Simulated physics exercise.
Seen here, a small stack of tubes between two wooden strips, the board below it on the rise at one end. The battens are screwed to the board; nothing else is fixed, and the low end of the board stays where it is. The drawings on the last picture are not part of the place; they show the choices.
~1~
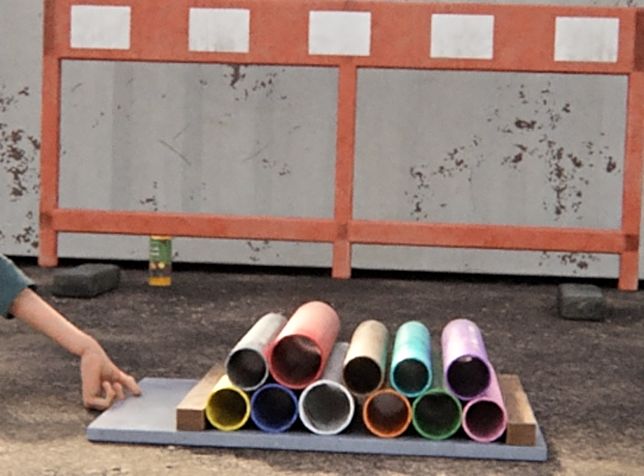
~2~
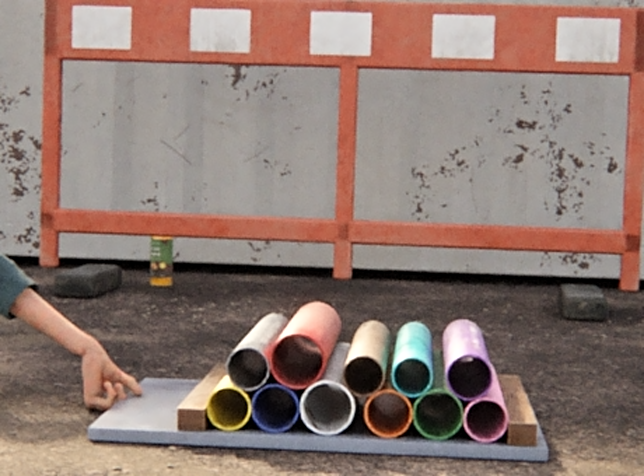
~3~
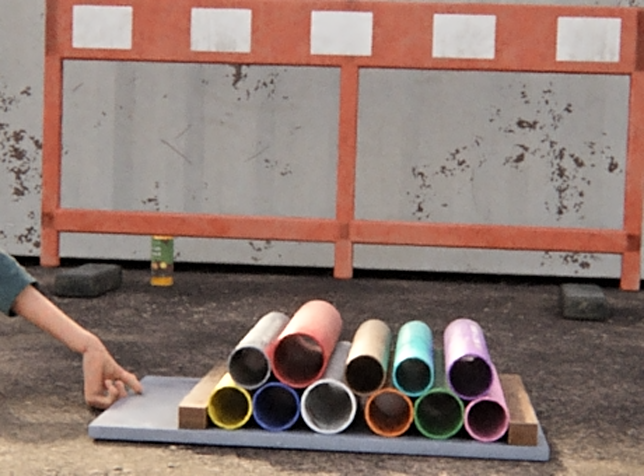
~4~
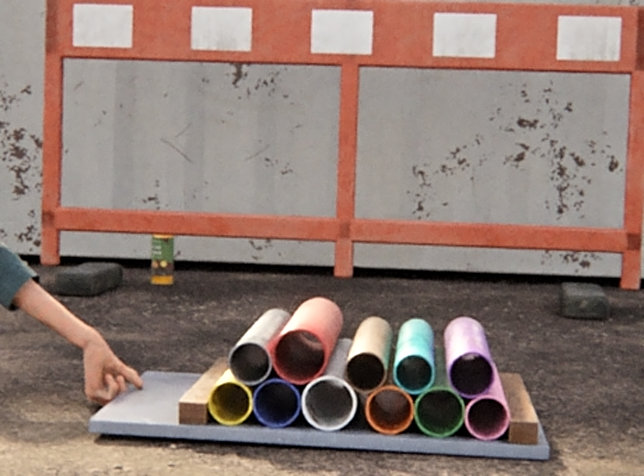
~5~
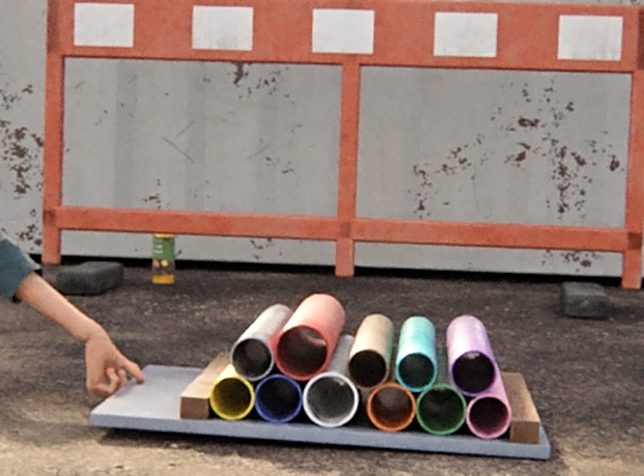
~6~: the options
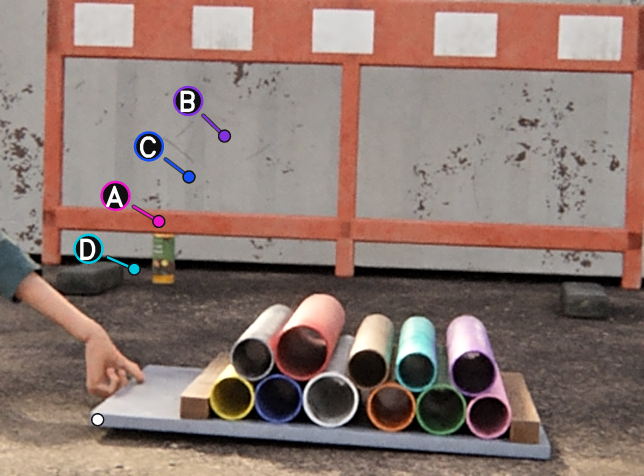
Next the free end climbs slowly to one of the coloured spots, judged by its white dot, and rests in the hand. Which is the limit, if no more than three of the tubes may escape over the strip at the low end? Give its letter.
It can be raised to A.
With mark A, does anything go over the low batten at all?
At A: Yes.
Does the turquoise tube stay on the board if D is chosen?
The turquoise tube: Yes.
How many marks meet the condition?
The number is two.
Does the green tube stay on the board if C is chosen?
Yes, with C.
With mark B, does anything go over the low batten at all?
At B: Yes.
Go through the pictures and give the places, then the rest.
The first frame shows pink tube (485, 419); red tube (296, 361); turquoise tube (411, 376).
The second frame shows turquoise tube (412, 376); brown tube (363, 376).
The third frame shows board (327, 404); blue tube (276, 407); green tube (439, 413).
The fourth frame shows board (327, 401); blue tube (277, 403).
The fifth frame shows board (329, 397); yellow tube (232, 397); blue tube (278, 399).
On the marked copy, A at (159, 221); B at (224, 136); C at (189, 177); D at (134, 269); the white dot at (98, 420).
With A. Early on, board at 17°.
Further on, board at 28°.
At the end, board at 28°, one over the low batten (purple).
As for the rest, B five over the low batten; C five over the low batten; D none over the low batten.
